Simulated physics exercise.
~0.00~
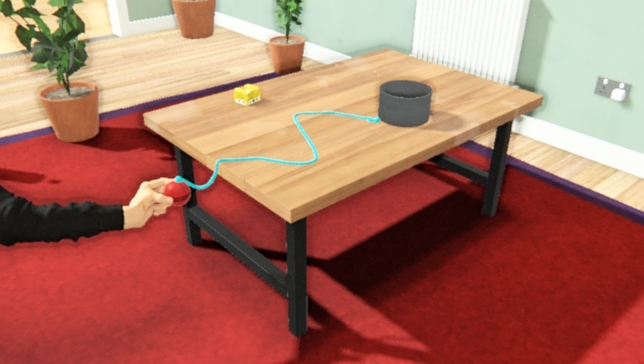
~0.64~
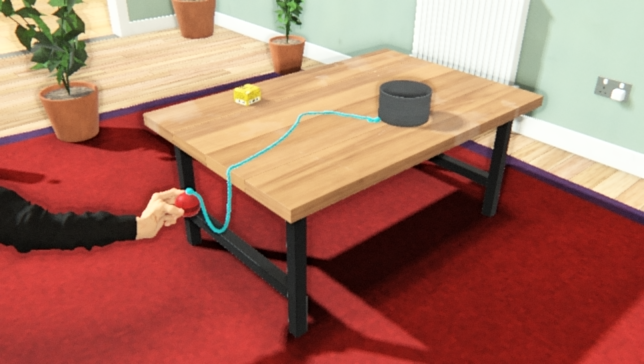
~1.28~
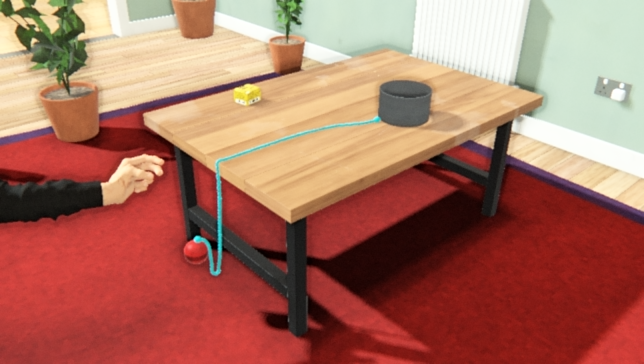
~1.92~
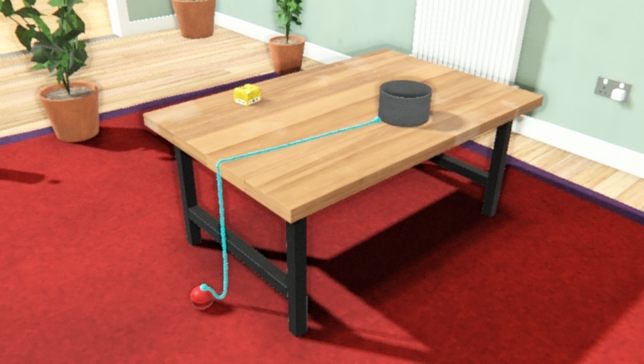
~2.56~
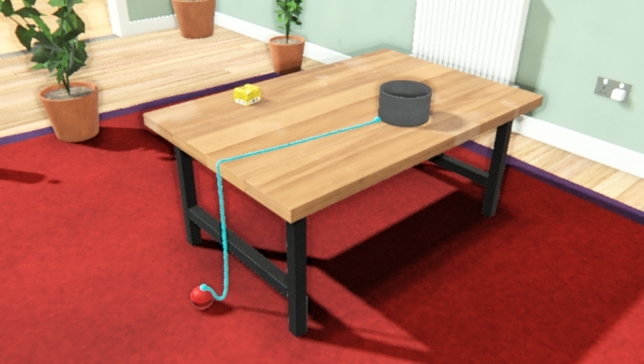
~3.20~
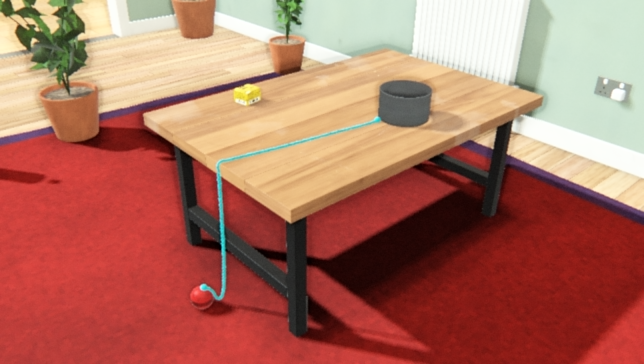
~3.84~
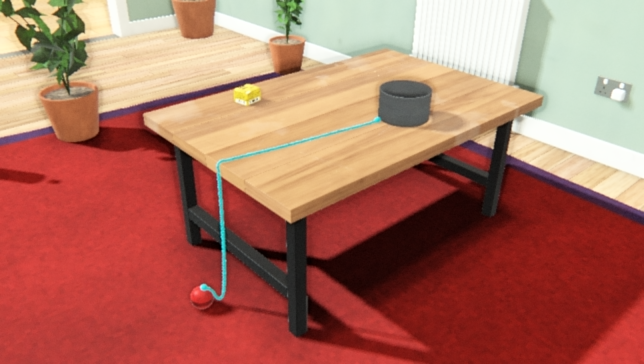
At the start, a hand at the left holds a red ball beside a wooden table, with a light blue cord winding across the tabletop to a dark grey pot. A small yellow box sits near the back edge. The hand shifts slightly right and lower, and the cord sags over the near edge. Then the fingers open and the hand draws back as the ball drops, pulling the cord straighter across the wood. The ball comes to rest on the red carpet, the cord hanging down to it, while the pot and yellow box stay in place on the table.
